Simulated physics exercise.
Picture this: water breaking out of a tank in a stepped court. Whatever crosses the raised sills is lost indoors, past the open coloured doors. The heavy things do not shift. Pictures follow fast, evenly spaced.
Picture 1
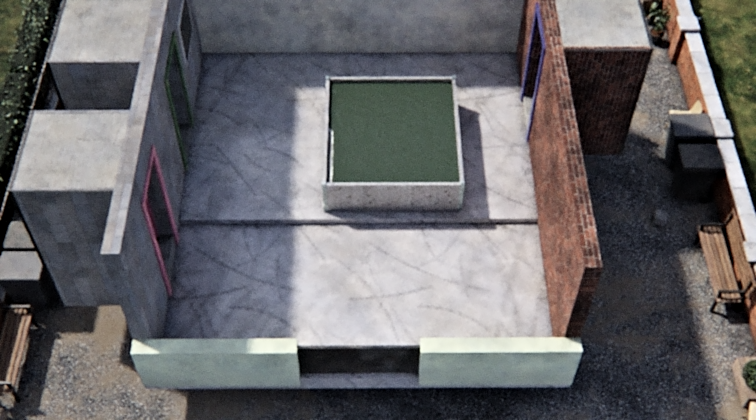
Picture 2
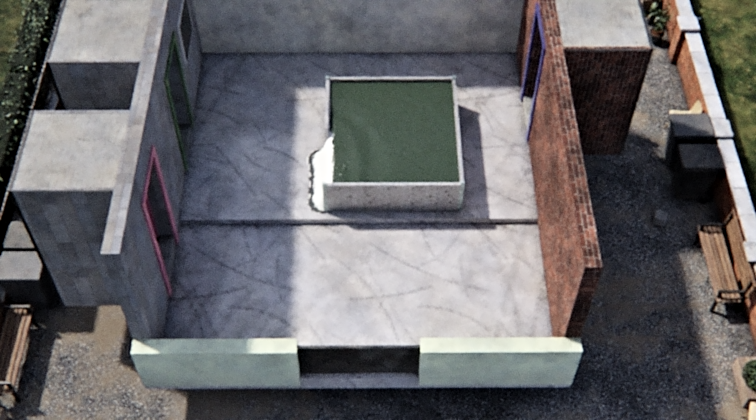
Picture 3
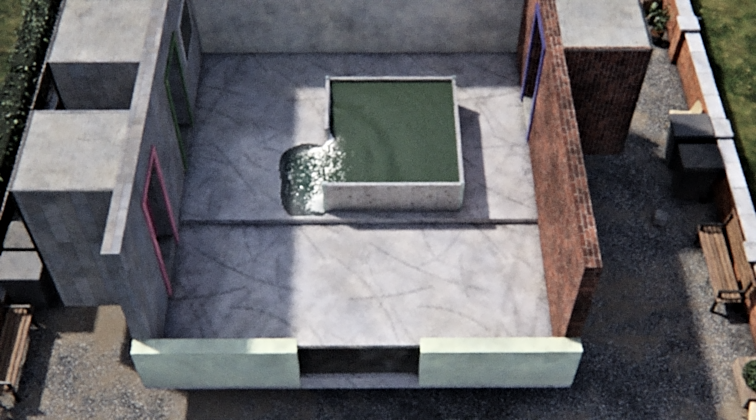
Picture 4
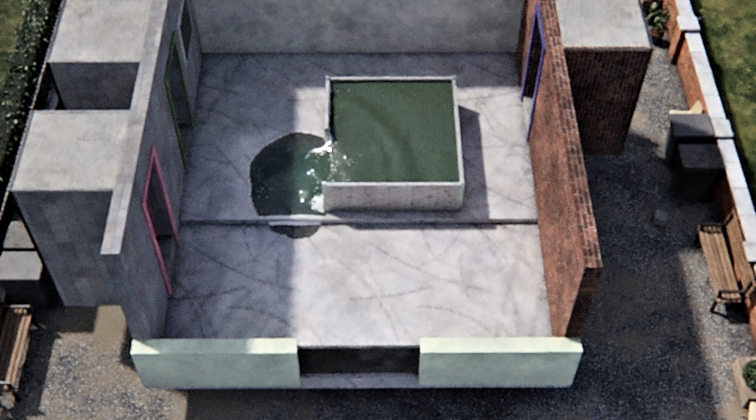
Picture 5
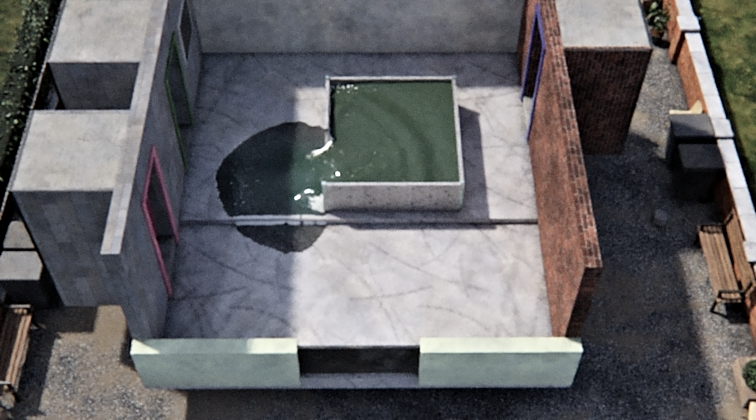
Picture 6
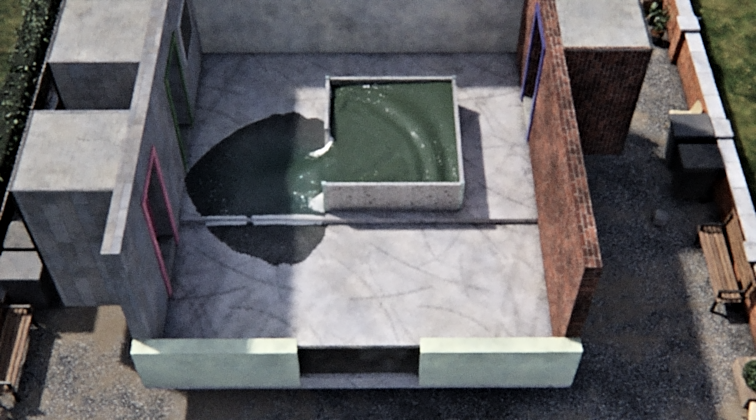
Green water breaking through the left side of a raised tank, spreading across a walled concrete court and over a low step.
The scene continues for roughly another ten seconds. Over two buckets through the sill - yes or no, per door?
Blue door - no, pink door - no, green door - yes.
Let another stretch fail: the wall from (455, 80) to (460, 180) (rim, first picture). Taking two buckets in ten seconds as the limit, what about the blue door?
The blue one goes past it.
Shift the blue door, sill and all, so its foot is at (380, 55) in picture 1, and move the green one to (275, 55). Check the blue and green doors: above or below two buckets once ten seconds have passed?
Outcome - blue: Comes in under it, green: Comes in under it.
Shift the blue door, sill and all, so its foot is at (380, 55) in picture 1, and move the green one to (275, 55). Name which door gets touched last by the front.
Result: The door marked blue.
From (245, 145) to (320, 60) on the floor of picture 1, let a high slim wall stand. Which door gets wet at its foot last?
That's the blue-painted one.
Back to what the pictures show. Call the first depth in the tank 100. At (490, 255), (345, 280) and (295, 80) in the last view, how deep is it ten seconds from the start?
Going place by place: 25 %, 8 % and 8 %.
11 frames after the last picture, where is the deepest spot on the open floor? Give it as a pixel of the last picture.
Roughly (160, 365).
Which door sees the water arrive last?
That would be the blue-painted one.
A moment on, water covers 25 % of the floor; the blue door not reached, the pink door wet at the sill, nothing in, the green door under two buckets in.
Next, water covers 30 % of the floor; the blue door not reached, the pink door wet at the sill, nothing in, the green door over two buckets in.
Then, water covers 45 % of the floor; the blue door not reached, the pink door wet at the sill, nothing in, the green door far over two buckets in.
Later, water covers 85 % of the floor; the blue door not reached, the pink door wet at the sill, nothing in, the green door far over two buckets in.
In the end, water covers 95 % of the floor; the blue door wet at the sill, nothing in, the pink door wet at the sill, nothing in, the green door far over two buckets in.
